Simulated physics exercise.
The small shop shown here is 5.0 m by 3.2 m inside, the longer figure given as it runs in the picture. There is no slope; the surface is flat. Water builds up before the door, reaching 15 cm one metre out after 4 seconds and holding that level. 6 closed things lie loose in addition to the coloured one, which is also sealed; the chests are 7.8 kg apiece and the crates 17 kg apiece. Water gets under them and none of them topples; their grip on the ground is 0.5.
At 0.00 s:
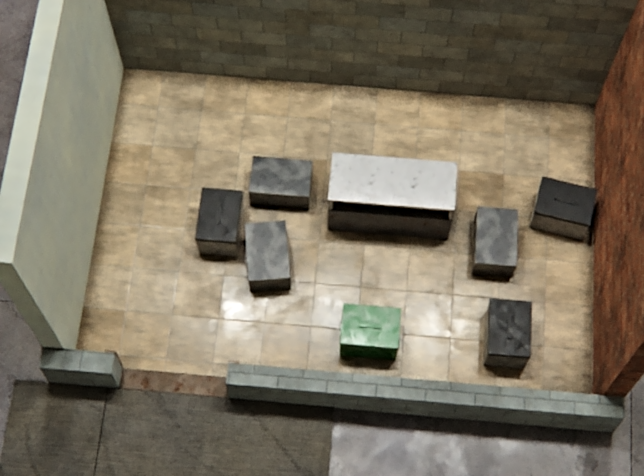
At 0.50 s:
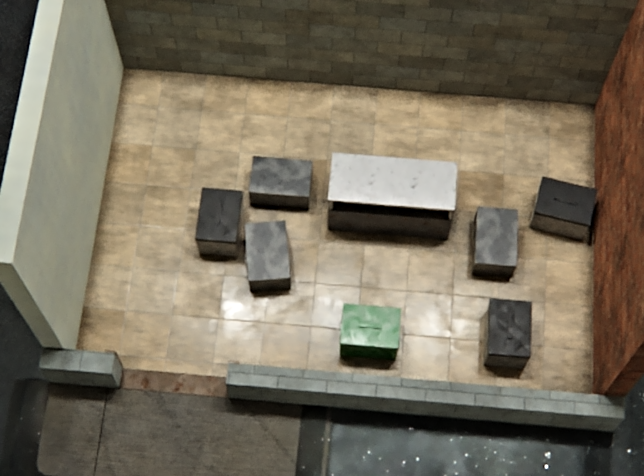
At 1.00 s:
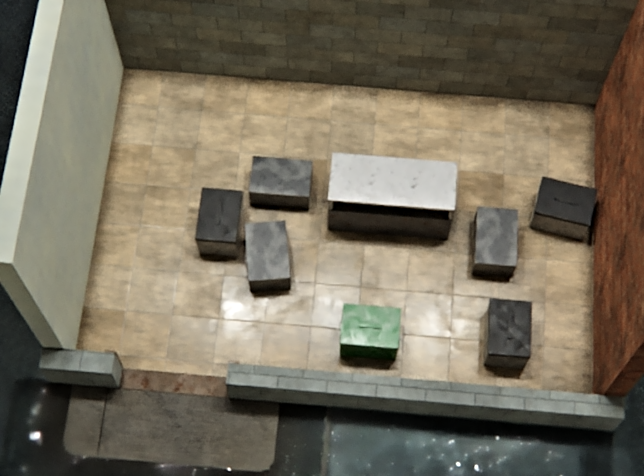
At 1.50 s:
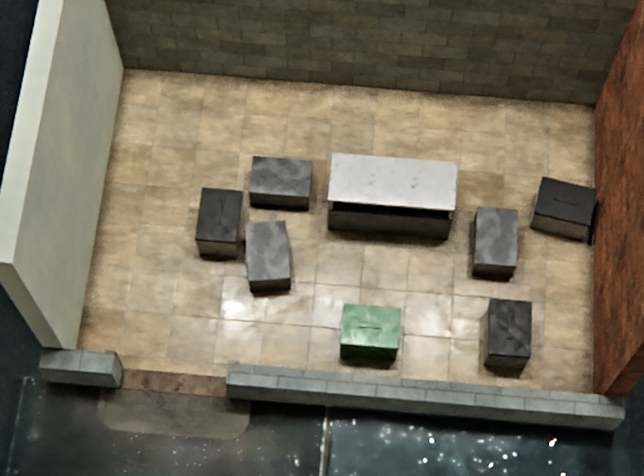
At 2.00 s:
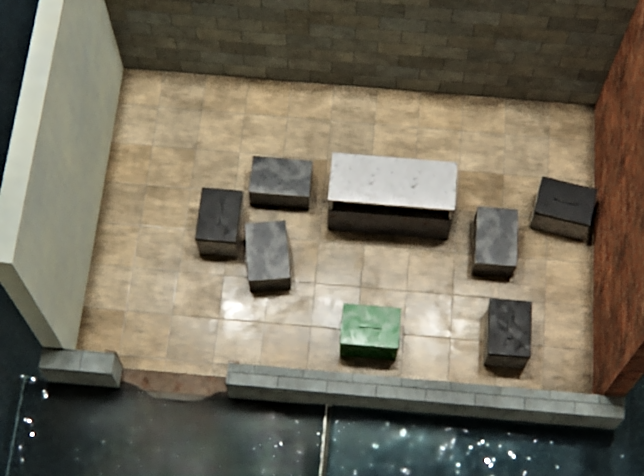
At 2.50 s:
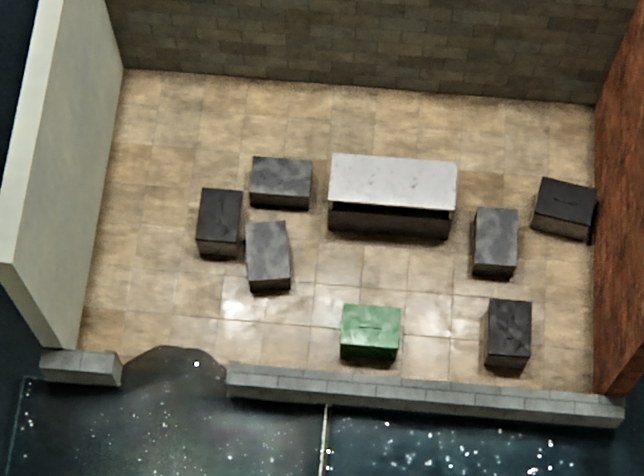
Dark water spreads over the ground outside a small room and reaches its doorway.
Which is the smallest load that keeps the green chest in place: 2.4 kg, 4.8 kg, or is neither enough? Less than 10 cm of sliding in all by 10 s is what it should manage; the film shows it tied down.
Watching this, only the bigger ballast does the job.
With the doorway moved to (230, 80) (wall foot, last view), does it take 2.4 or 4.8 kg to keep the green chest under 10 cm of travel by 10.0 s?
In that case both options fail.
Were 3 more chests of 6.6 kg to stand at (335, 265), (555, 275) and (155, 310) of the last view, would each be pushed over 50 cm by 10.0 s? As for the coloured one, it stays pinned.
Order as asked: Stays within / stays within / goes beyond.
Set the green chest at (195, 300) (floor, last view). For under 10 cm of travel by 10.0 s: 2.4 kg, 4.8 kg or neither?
So neither weight works.
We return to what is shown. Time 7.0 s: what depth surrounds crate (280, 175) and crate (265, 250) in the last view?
Roughly 2 and 4 cm.
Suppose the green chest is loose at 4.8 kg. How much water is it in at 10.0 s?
Depth: Approx. 2 cm.
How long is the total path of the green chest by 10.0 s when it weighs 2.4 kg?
It covers about 60 cm altogether.
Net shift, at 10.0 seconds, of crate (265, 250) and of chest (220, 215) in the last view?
In turn: 0 cm, 250 cm.
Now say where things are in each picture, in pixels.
The first picture shows the green chest at (371, 326), on the bottom; 0.0 m2 under water; 0 of 7 have shifted.
The second picture shows the green chest at (371, 326) rests on the ground; water covers 0.0 m2; 0 of 7 have shifted.
The third picture shows the green chest at (371, 326), on the bottom; water covers 0.0 m2; 0 of 7 have shifted.
The fourth picture shows the green chest at (371, 326) rests on the ground; water covers 0.0 m2; 0 of 7 have shifted.
The fifth picture shows the green chest at (371, 326) rests on the ground; water covers 0.0 m2; 0 of 7 have shifted.
The sixth picture shows the green chest at (371, 326) rests on the ground; 0.2 m2 under water; 0 of 7 have shifted.
After 3.5 s the green chest would be 0 cm from its start with 2.4 kg and 0 cm from its start with 4.8 kg; 0 cm of water round it then.
After 4.5 s the green chest would be 0 cm from its start with 2.4 kg and 0 cm from its start with 4.8 kg; 0 cm of water round it then.
After 7.0 s the green chest would be 0 cm from its start with 2.4 kg and 0 cm from its start with 4.8 kg; 1 cm of water round it then.
After 10.0 s the green chest would be 66 cm from its start with 2.4 kg and 0 cm from its start with 4.8 kg; 2 cm of water round it then.
